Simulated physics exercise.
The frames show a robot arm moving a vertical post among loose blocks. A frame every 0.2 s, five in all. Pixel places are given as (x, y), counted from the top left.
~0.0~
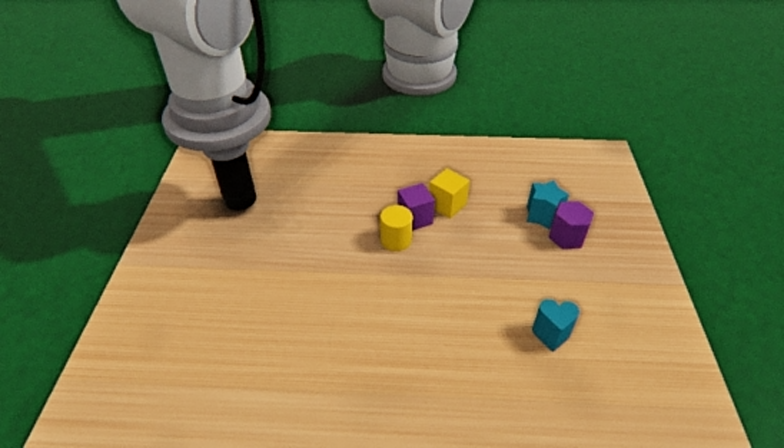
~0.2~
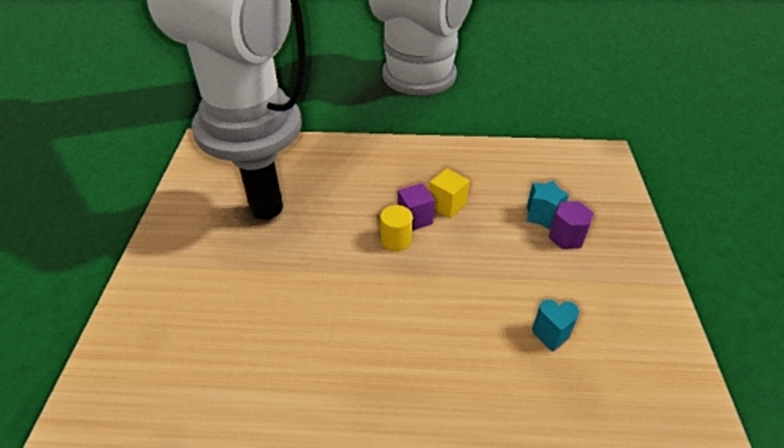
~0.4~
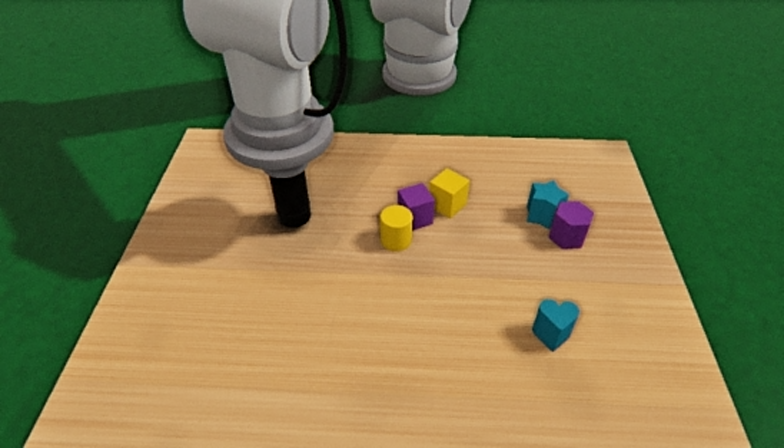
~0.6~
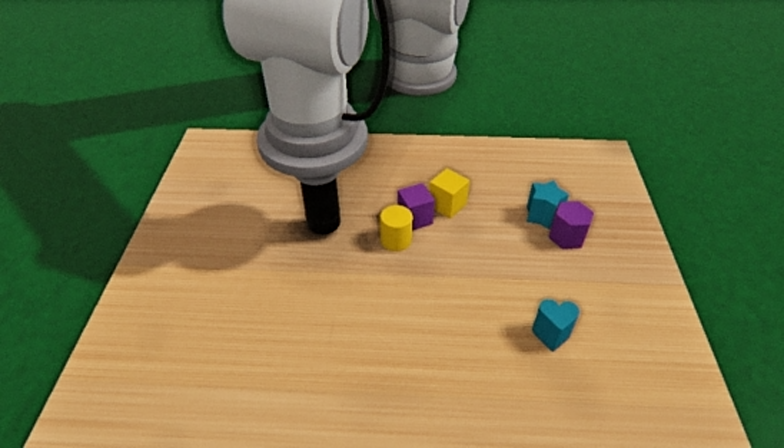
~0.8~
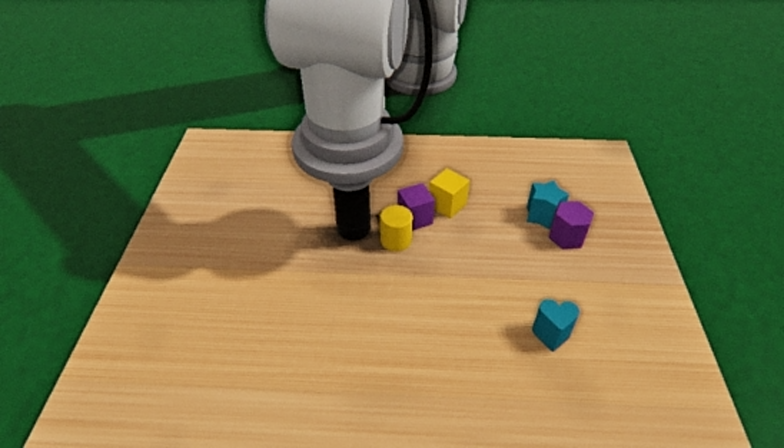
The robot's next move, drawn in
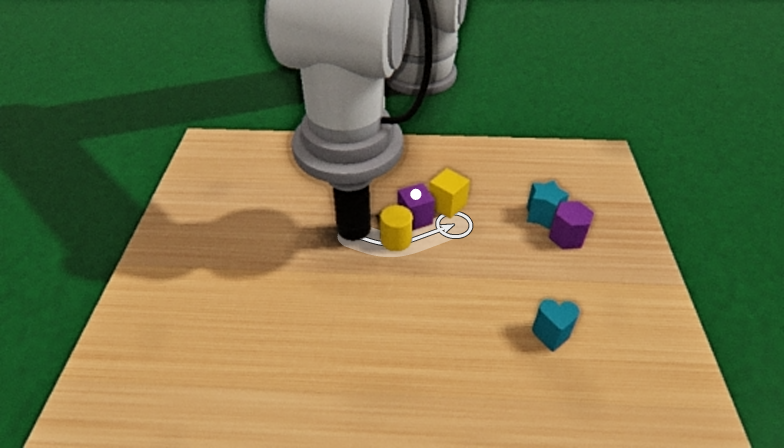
In the video, a robot arm moves a black vertical post rightward and slightly toward the viewer across a wooden table, approaching a yellow round block beside purple and yellow blocks, while all the blocks, including the teal ones, remain still.
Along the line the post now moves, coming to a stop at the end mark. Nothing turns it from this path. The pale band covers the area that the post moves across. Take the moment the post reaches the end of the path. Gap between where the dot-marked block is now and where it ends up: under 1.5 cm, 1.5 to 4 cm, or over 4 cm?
Movement: 1.5 to 4 cm.
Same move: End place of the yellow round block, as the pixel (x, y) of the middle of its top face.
Its top middle will sit at (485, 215).
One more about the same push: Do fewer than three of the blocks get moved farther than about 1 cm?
That would be a no.
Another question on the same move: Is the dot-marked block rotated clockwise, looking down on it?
The answer is no.
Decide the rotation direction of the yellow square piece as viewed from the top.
Viewed from overhead, the yellow square piece winds up turned clockwise.
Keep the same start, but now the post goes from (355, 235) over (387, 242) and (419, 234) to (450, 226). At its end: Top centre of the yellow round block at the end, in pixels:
Its top centre lands on (478, 219).
Path on the board, from (355, 235) over (389, 244) and (423, 236) to (454, 225); the dot is on the purple square piece.
On the path given first. One third of the way, post at (390, 238); yellow round block at (424, 218); purple square piece at (421, 193), turned 30° anticlockwise.
Two thirds of the way, post at (423, 230); yellow round block at (458, 216); purple square piece at (426, 189), turned 55° anticlockwise; yellow square piece at (453, 176), turned 15° clockwise.
At the end, post at (455, 218); yellow round block at (485, 215); purple square piece at (430, 184), turned 90° anticlockwise; yellow square piece at (454, 173), turned 30° clockwise.
